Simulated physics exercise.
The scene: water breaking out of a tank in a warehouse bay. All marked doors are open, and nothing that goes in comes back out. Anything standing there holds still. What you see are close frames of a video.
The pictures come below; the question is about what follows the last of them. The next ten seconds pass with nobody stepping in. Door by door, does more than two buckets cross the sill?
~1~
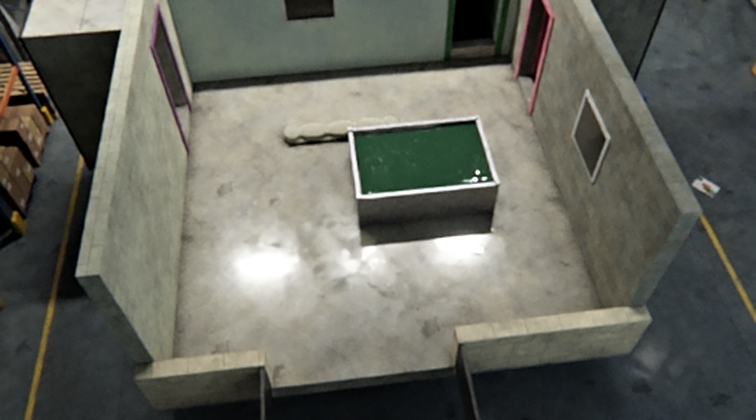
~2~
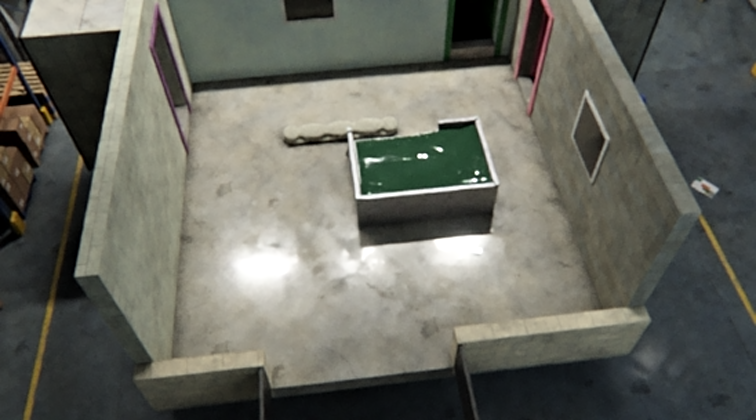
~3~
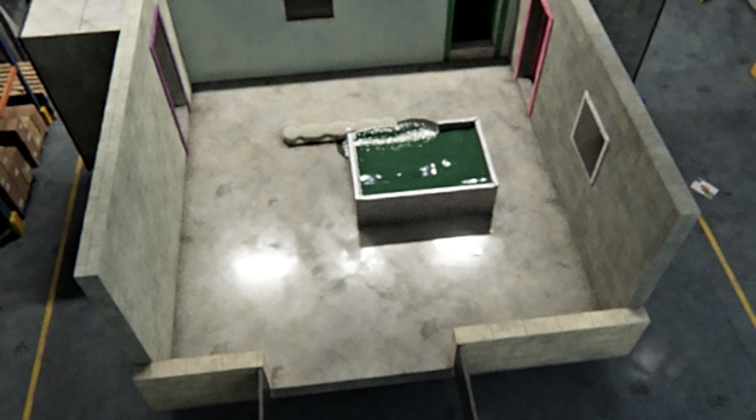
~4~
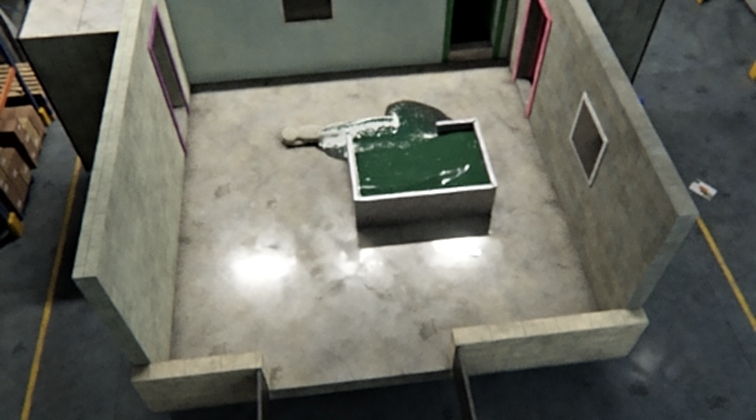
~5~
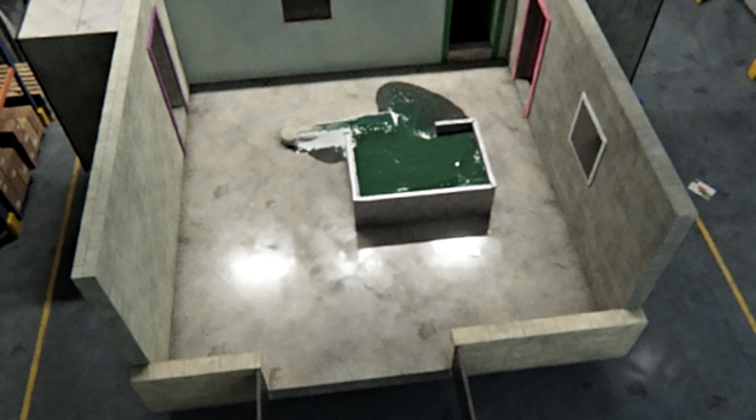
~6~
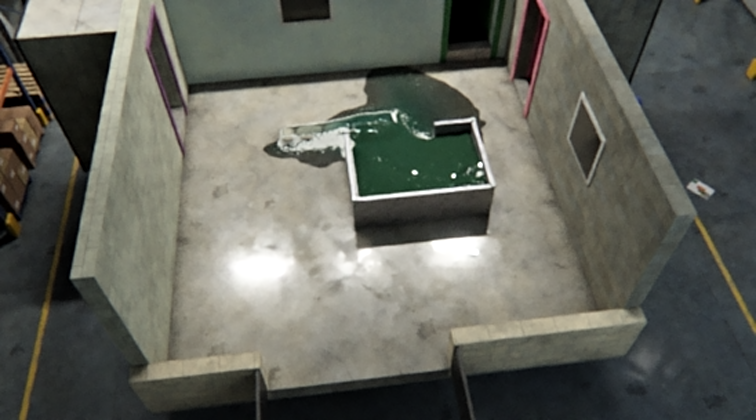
Green door: Two buckets at most; pink door: Over two buckets; purple door: Two buckets at most.
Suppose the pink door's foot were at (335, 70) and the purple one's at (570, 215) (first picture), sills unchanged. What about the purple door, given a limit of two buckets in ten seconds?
The purple door stays within it.
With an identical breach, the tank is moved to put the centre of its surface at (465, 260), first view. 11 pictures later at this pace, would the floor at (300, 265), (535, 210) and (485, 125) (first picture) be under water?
I'd say still dry for the first, still dry for the second and swamped for the third.
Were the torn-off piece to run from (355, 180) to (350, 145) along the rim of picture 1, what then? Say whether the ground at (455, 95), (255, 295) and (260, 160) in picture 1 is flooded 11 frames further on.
Untouched, soaked, soaked.
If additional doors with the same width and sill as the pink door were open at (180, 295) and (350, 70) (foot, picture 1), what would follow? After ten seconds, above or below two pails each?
The first door remains below the limit, while the second runs past the limit.
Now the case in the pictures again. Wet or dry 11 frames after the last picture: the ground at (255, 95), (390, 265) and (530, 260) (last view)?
First spot inundated, second not wet, third not wet.
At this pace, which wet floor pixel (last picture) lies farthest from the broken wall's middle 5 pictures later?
Roughly (183, 162).
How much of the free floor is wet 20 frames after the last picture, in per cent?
Roughly 55 %.
A moment on, water covers 30 % of the floor; the green door wet at the sill, nothing in, the pink door not reached, the purple door not reached.
Next, water covers 40 % of the floor; the green door wet at the sill, nothing in, the pink door wet at the sill, nothing in, the purple door wet at the sill, nothing in.
Then, water covers 55 % of the floor; the green door wet at the sill, nothing in, the pink door under two buckets in, the purple door wet at the sill, nothing in.
Later, water covers 75 % of the floor; the green door wet at the sill, nothing in, the pink door over two buckets in, the purple door wet at the sill, nothing in.
In the end, water covers 90 % of the floor; the green door wet at the sill, nothing in, the pink door over two buckets in, the purple door wet at the sill, nothing in.
